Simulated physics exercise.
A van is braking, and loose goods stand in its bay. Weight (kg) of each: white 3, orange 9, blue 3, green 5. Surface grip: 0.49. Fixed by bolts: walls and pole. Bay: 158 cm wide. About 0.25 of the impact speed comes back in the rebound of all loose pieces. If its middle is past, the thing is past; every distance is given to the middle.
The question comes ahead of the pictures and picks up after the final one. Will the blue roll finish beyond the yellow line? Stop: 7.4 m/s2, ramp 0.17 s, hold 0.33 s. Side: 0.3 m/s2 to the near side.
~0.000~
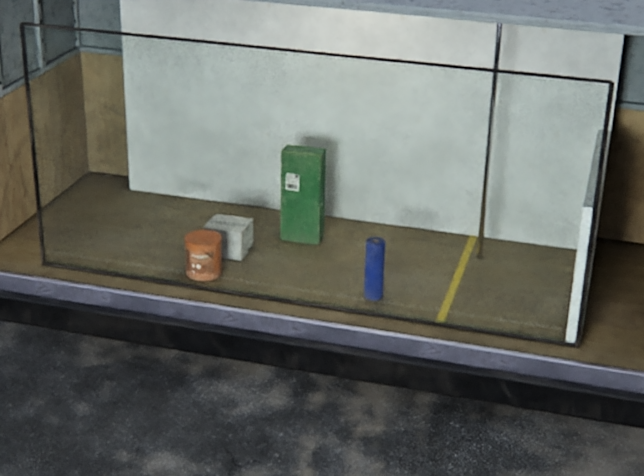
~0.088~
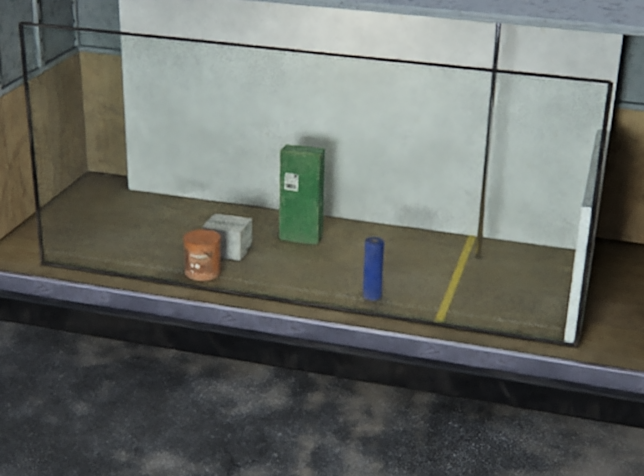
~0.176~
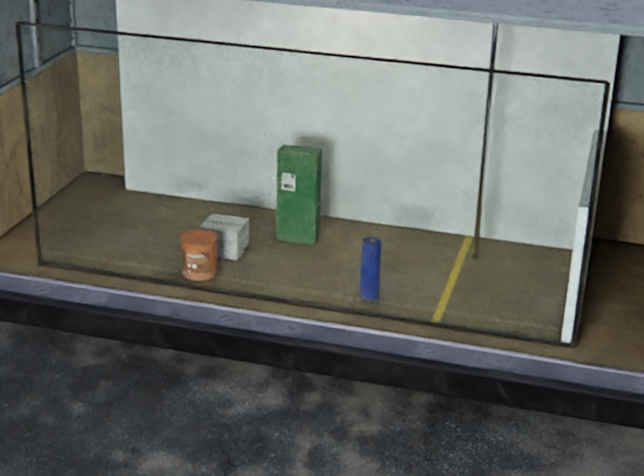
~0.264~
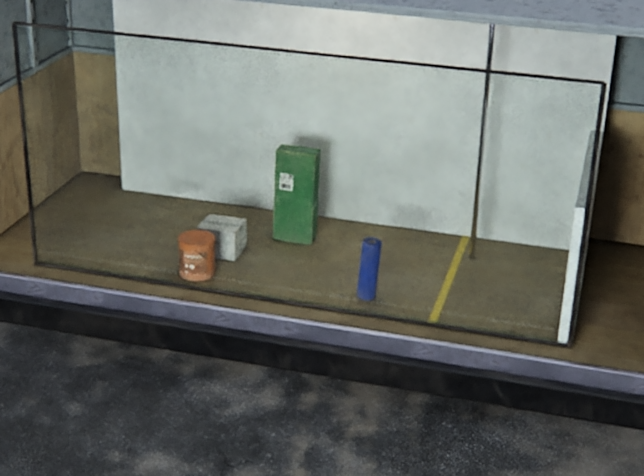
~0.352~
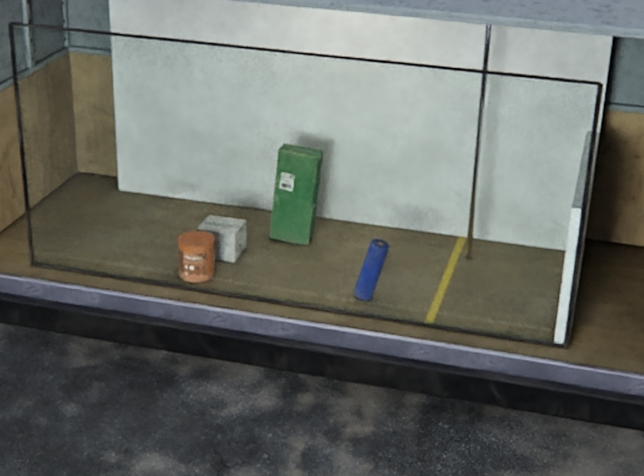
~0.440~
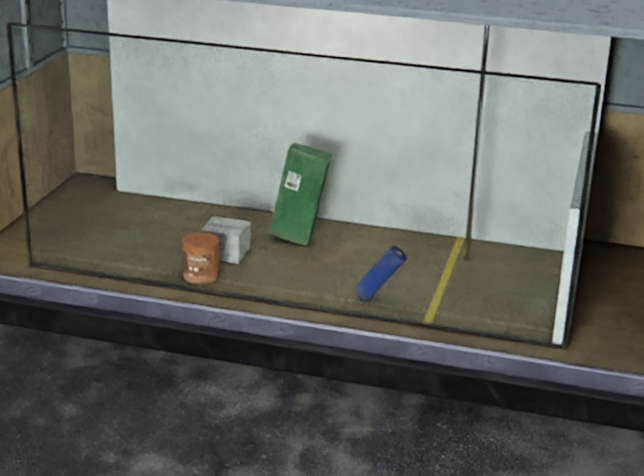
Yes.
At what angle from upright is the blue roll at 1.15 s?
Tilted roughly 90 degrees.
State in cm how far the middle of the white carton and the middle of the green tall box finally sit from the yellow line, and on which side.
So the white carton stops 140 cm short, while the green tall box stops 70 cm short.
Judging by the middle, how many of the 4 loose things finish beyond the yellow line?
Altogether, 1.
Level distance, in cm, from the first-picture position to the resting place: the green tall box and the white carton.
The green tall box has moved 70 and the white carton 45.
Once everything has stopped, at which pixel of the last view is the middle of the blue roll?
In the last picture it ends at roughly (458, 305).
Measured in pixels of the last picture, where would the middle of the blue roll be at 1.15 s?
Around (458, 305).
After 0.75 s the blue roll is 6 cm past the yellow line, tilted 90°, near (442, 302) in the last picture's view.
After 1.15 s the blue roll is 19 cm past the yellow line, tilted 90°, near (458, 305) in the last picture's view; the green tall box 66 cm short of the yellow line, tilted 90°.
After 1.65 s the blue roll is 19 cm past the yellow line, tilted 90°, near (458, 305) in the last picture's view.
At rest, 1.9 s, white carton stops short of the yellow line; orange bucket stops short of the yellow line; blue roll crosses the yellow line; green tall box stops short of the yellow line.
